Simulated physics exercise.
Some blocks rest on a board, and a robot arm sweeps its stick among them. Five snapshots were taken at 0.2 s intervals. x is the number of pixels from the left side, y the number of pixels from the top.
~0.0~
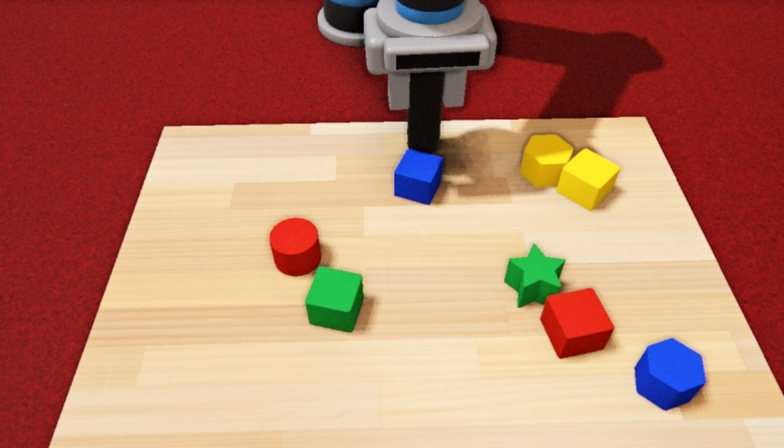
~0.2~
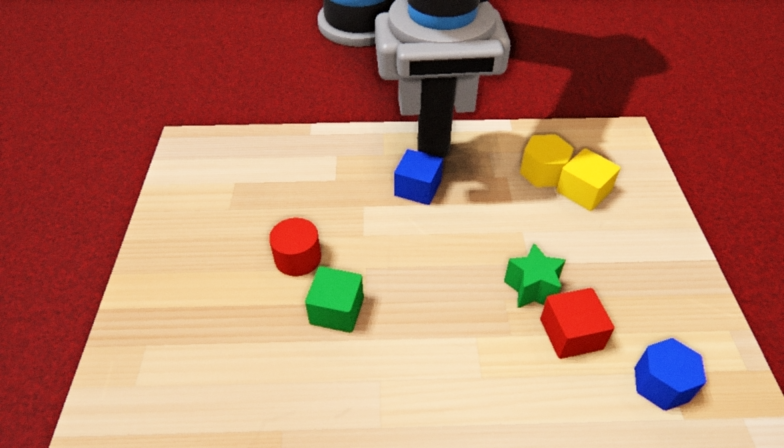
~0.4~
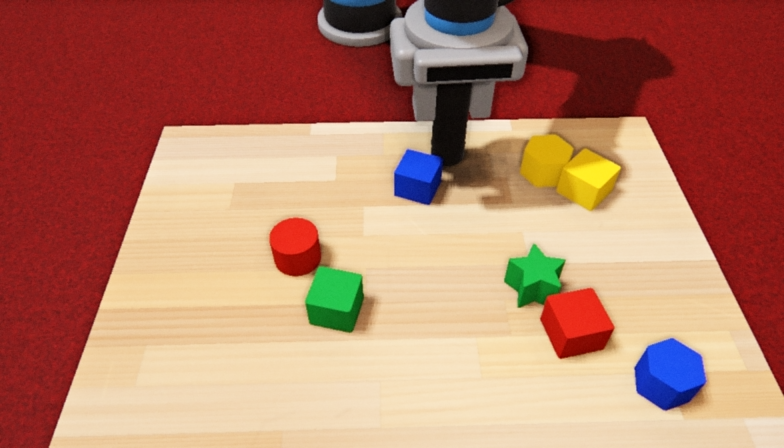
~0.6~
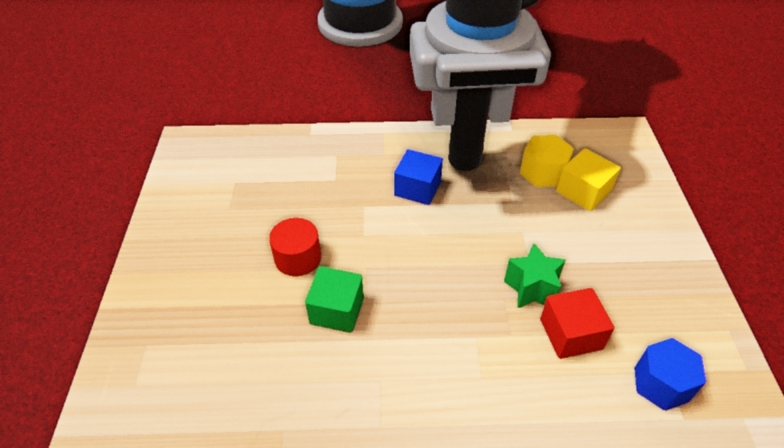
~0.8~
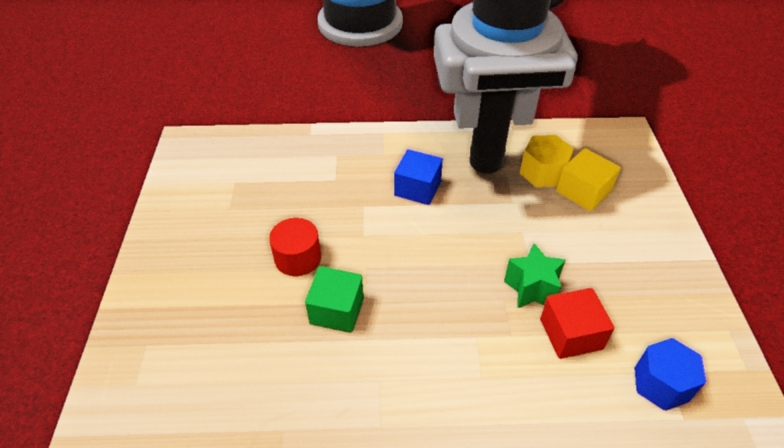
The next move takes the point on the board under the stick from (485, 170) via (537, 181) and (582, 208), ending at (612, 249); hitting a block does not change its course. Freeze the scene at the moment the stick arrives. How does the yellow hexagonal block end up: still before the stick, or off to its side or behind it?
Lost on the way.
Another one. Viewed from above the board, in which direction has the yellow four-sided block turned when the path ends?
I'd predict that, seen from above, the yellow four-sided block rotates clockwise.
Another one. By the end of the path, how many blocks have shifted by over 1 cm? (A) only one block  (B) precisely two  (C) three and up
Answer: B.
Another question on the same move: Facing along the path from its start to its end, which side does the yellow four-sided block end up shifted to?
Gets pushed left.
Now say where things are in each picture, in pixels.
In the first frame, stick tip at (423, 145); block tops, blue four-sided block at (419, 165); yellow hexagonal block at (549, 149); yellow four-sided block at (592, 167).
In the second frame, stick at (433, 151); blocks unchanged.
In the third frame, stick at (447, 156); blocks unchanged.
In the fourth frame, stick at (465, 161); blocks unchanged.
In the fifth frame, stick at (486, 163); blue four-sided block at (419, 165); yellow hexagonal block at (549, 149); yellow four-sided block at (592, 167).
One third of the way, stick at (539, 174); yellow hexagonal block at (582, 151), turned 15° anticlockwise; yellow four-sided block at (622, 174), turned 20° clockwise.
Two thirds of the way, stick at (585, 202); yellow hexagonal block at (591, 149), turned 25° anticlockwise; yellow four-sided block at (624, 174), turned 20° clockwise.
At the end, stick at (615, 242); blue four-sided block in place; yellow hexagonal block at (591, 149), turned 25° anticlockwise; yellow four-sided block at (624, 174), turned 20° clockwise.
